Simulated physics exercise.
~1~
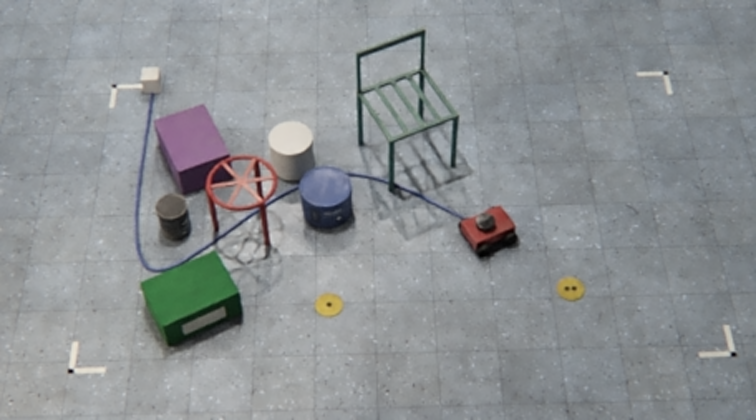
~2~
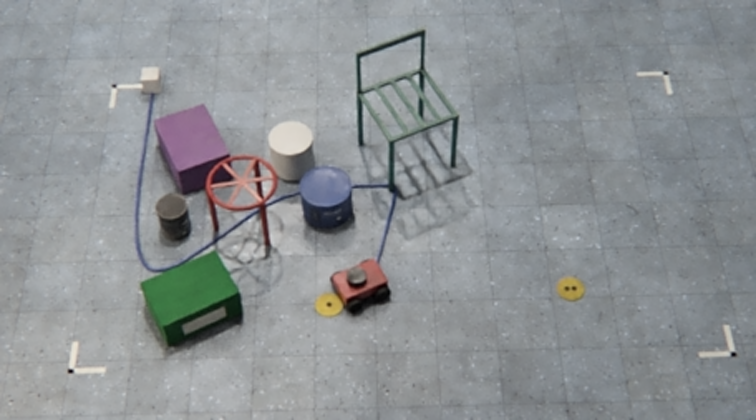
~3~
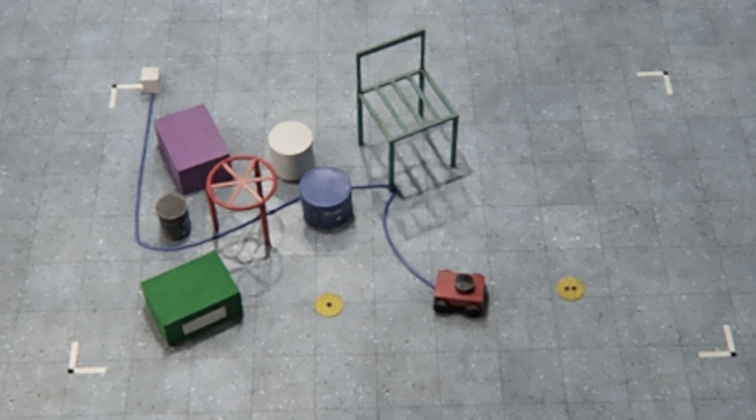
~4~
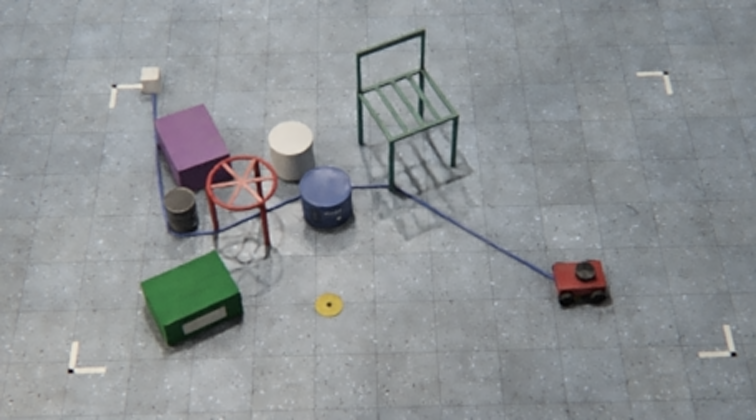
In this clip, a red cart tethered by a blue lead drives left to a yellow mark, then right to another, drawing the lead tighter around the objects and nudging the black bucket slightly, and ends with the plug still holding.
